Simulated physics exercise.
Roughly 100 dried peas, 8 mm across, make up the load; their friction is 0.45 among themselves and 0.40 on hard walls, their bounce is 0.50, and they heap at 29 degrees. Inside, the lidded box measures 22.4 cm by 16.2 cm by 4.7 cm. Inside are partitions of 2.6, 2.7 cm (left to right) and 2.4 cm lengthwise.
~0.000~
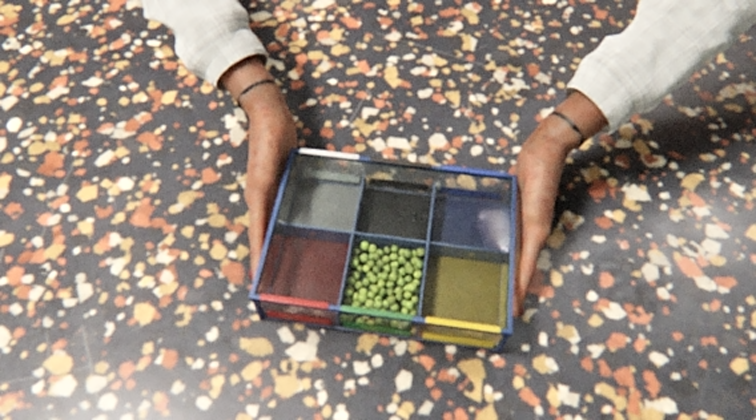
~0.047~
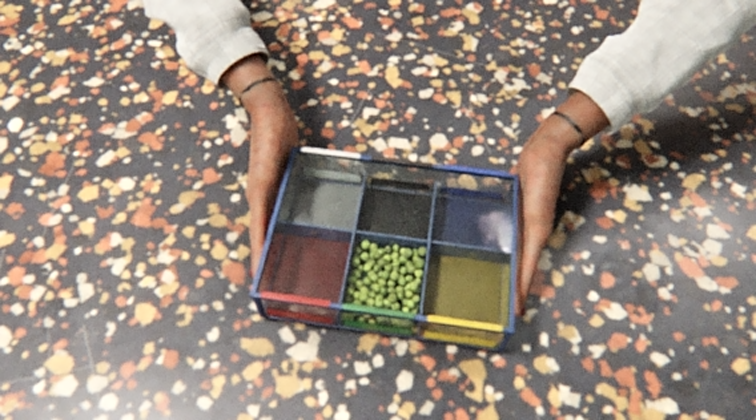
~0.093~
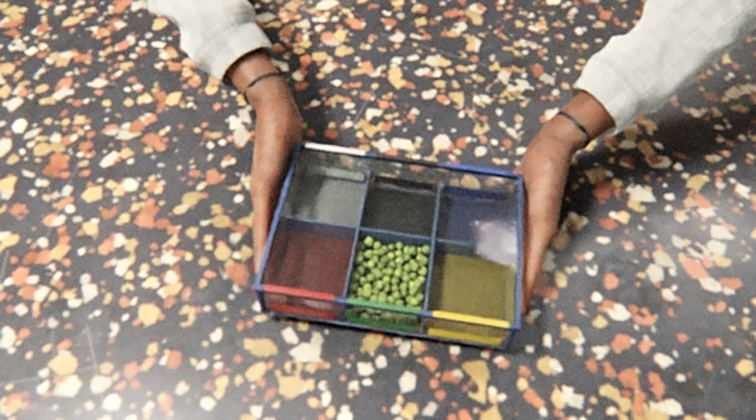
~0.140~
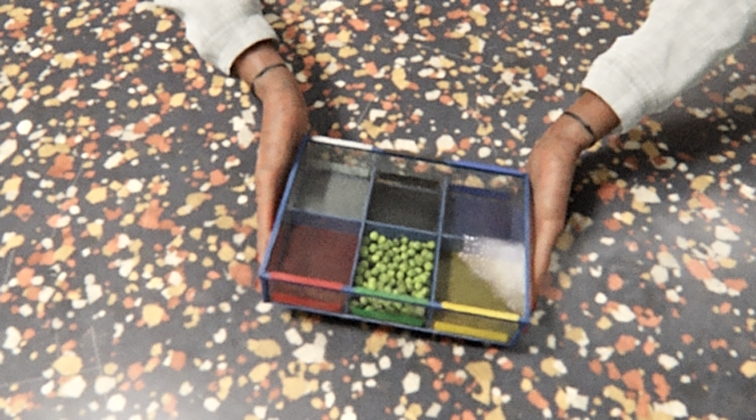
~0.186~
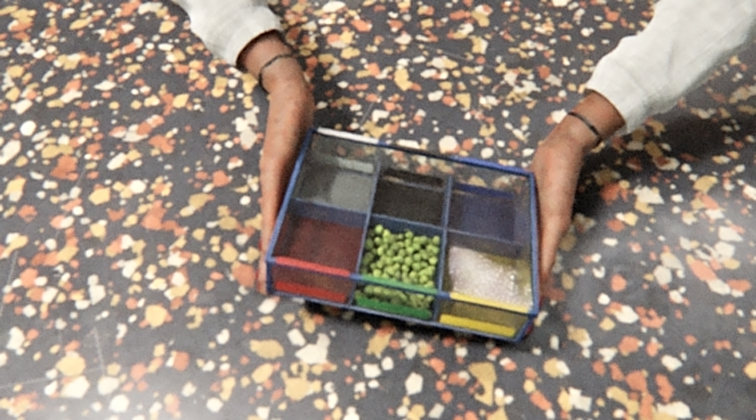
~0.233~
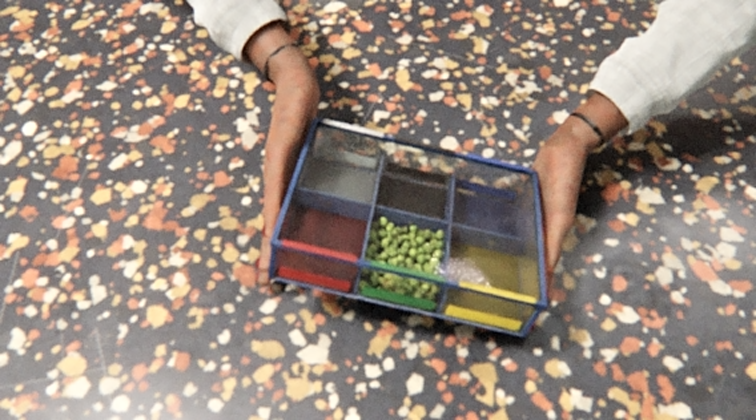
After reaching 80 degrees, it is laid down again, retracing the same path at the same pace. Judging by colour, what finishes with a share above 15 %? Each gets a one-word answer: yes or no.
My answers are red no, blue yes, green yes, yellow no, white no, black no.
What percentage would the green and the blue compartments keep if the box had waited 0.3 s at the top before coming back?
That would leave green with 40 percent and blue with 60 percent.
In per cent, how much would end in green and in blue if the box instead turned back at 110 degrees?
Then: Green 0, blue 100.
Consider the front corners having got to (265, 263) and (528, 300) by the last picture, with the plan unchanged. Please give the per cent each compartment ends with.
Final shares: Red 0%, blue 0%, green 95%, yellow 0%, white 0%, black 5%.
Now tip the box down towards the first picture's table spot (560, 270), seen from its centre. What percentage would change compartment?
That would be close to 15 per cent.
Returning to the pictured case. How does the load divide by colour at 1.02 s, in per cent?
You'd see red at 0, blue at 10, green at 85, yellow at 0, white at 0 and black at 0 per cent.
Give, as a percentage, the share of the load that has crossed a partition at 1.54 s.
I'd put it at about 60 per cent.
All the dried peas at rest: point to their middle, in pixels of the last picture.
Estimated resting centre: Around (454, 229).
Then, at 1.02 s, tilt 80 degrees; blue 10 %, green 85 %.
After 1.54 s, tilt 34 degrees; blue 50 %, green 40 %, black 5 %.
After 2.12 s, tilt 0 degrees; blue 50 %, green 40 %, black 5 %.
By 2.7 s all is still; red 0 %, blue 50 %, green 40 %, yellow 0 %, white 0 %, black 5 %.
